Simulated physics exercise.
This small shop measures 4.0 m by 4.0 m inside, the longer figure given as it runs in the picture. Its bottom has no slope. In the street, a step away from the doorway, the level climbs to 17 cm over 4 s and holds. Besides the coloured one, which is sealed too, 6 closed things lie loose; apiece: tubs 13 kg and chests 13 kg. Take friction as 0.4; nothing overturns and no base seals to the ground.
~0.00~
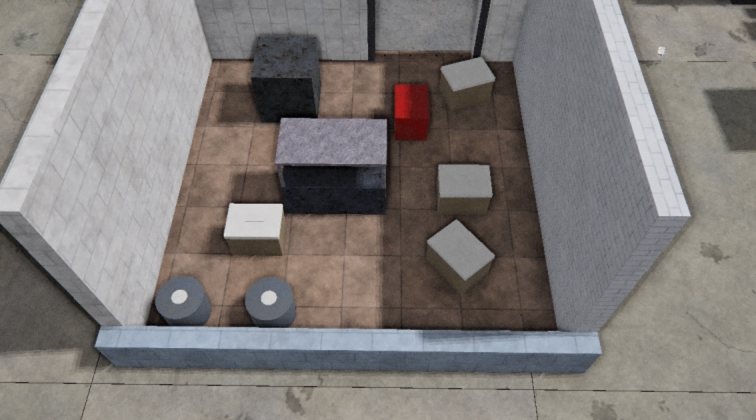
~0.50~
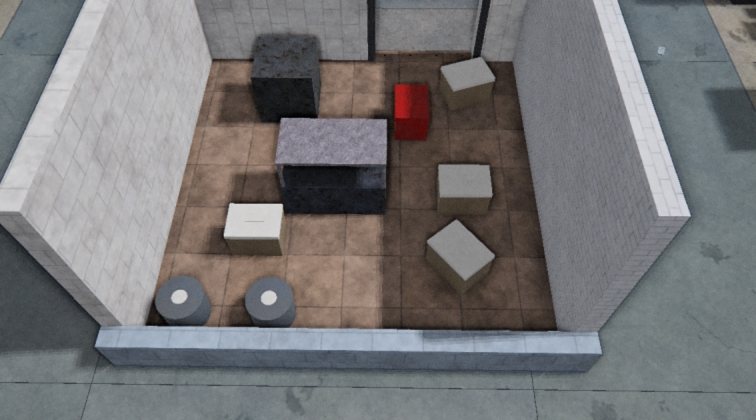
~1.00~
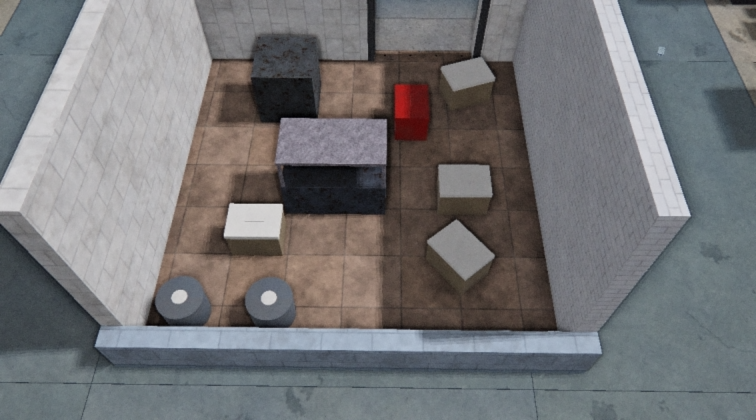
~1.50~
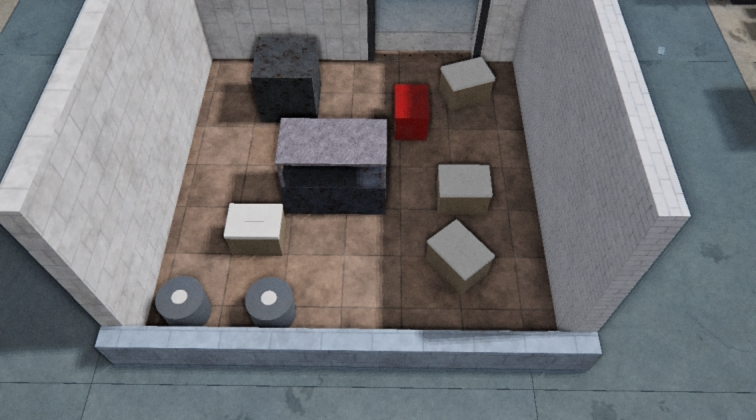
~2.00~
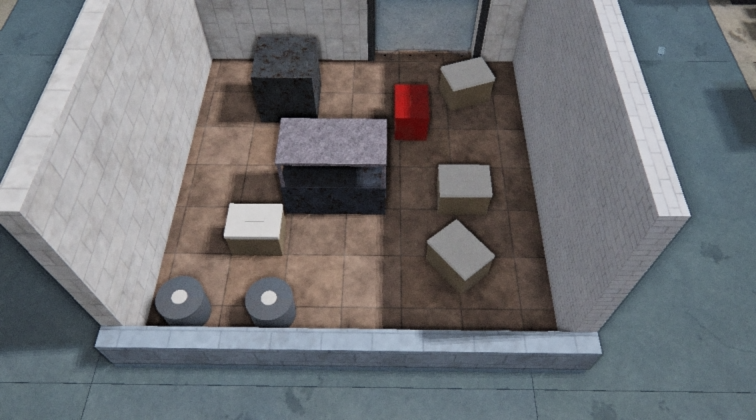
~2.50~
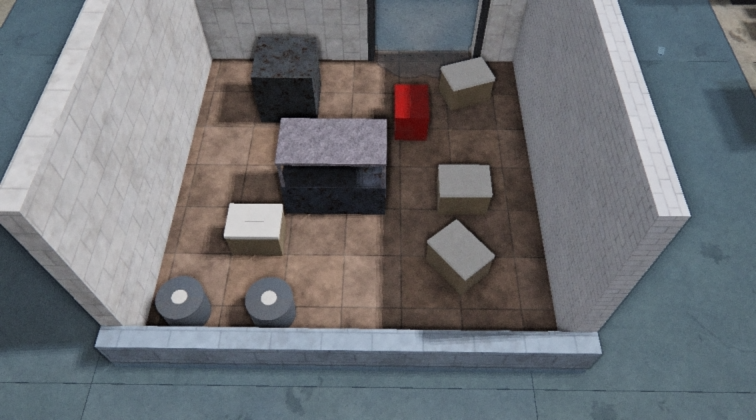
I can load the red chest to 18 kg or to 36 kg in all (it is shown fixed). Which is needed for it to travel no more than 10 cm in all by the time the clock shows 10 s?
Verdict: Only the larger load is enough.
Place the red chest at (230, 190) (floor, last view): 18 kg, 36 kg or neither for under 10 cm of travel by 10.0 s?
Either load holds.
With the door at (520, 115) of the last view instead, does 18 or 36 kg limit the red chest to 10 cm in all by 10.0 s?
In that case only the larger load is enough.
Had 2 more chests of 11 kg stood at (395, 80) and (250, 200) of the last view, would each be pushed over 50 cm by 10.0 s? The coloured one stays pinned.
In that order: More, under.
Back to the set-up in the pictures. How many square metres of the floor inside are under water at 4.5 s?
Some 4.0 m2.
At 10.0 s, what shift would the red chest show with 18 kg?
About 140 cm.
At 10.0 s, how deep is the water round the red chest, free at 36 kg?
About 7 cm.
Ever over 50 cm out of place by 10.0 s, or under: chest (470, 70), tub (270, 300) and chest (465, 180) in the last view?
In that order: Over, short of it, over.
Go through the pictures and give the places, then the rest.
The red chest at (412, 101) rests on the ground; water covers 0.0 m2; 0 of 7 have shifted, in the first picture.
The red chest at (412, 101) rests on the ground; water covers 0.0 m2; 0 of 7 have shifted, in the second picture.
The red chest at (412, 101) rests on the ground; 0.0 m2 under water; 0 of 7 have shifted, in the third picture.
The red chest at (412, 101) rests on the ground; water covers 0.0 m2; 0 of 7 have shifted, in the fourth picture.
The red chest at (412, 101) rests on the ground; water covers 0.0 m2; 0 of 7 have shifted, in the fifth picture.
The red chest at (412, 101), on the bottom; 0.3 m2 under water; 0 of 7 have shifted, in the sixth picture.
After 3.5 s the red chest would be 0 cm from its start with 18 kg and 0 cm from its start with 36 kg; 3 cm of water round it then.
After 4.5 s the red chest would be 7 cm from its start with 18 kg and 0 cm from its start with 36 kg; 5 cm of water round it then.
After 7.0 s the red chest would be 41 cm from its start with 18 kg and 0 cm from its start with 36 kg; 5 cm of water round it then.
After 10.0 s the red chest would be 147 cm from its start with 18 kg and 0 cm from its start with 36 kg; 7 cm of water round it then.
